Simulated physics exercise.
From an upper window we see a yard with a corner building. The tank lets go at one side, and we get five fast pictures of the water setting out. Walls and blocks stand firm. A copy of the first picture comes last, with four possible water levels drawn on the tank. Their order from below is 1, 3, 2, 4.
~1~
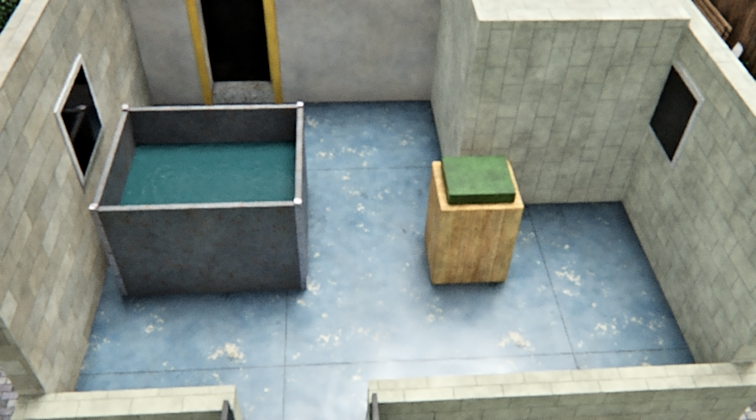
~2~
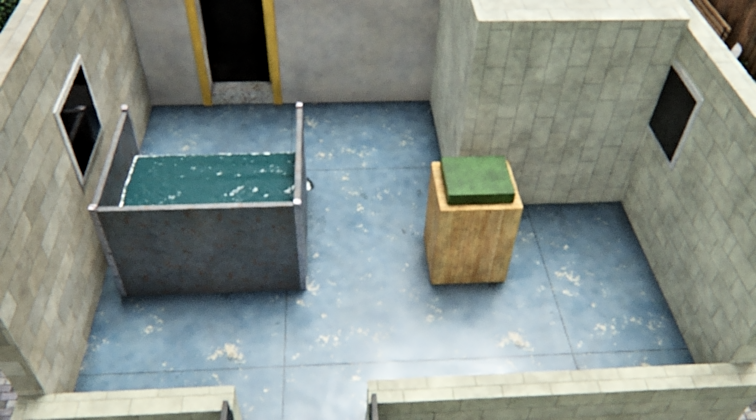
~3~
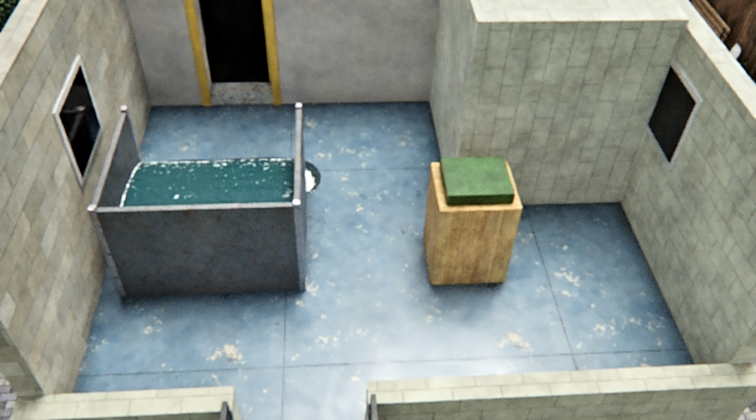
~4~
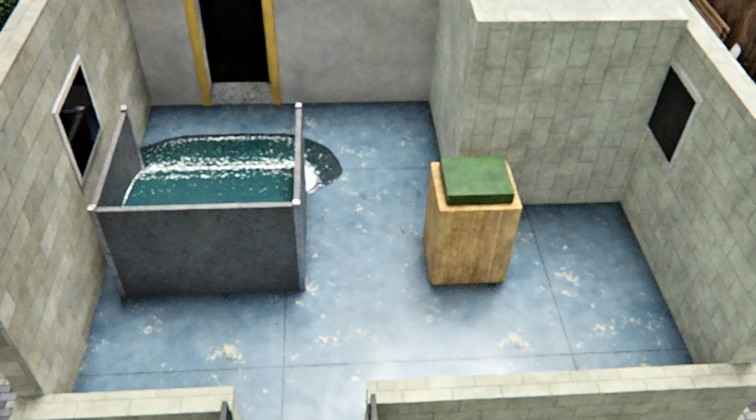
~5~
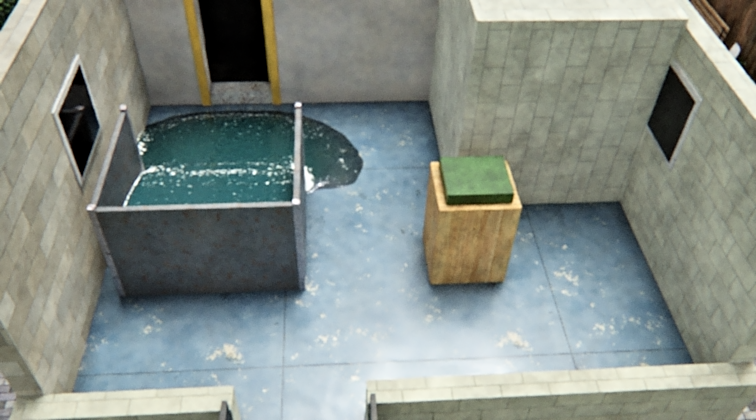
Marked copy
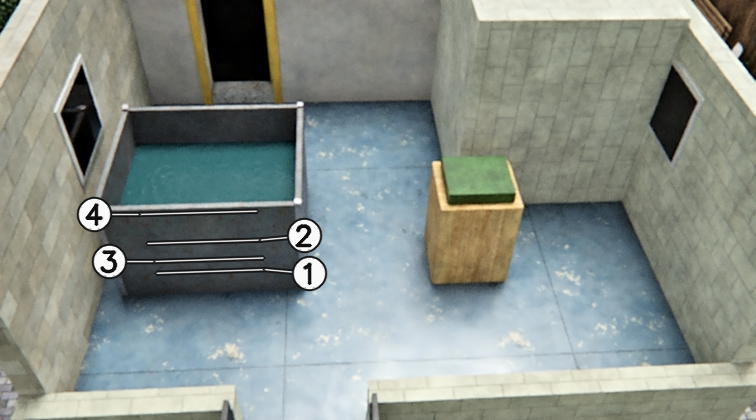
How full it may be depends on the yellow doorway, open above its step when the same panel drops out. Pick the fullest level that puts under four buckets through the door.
1.
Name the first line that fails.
3.
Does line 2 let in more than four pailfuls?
Yes, that goes wrong.
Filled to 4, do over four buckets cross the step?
Yes, it does.
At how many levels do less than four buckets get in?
One of the four.
In white, 1 at (211, 271); 2 at (204, 241); 3 at (208, 259); 4 at (198, 212); from the bottom up 1, 3, 2, 4.
For line 1, a bucket or two gets in.
For line 2, dozens of bucketfuls pour in.
For line 3, about 12 bucketfuls get in.
For line 4, dozens of bucketfuls pour in.
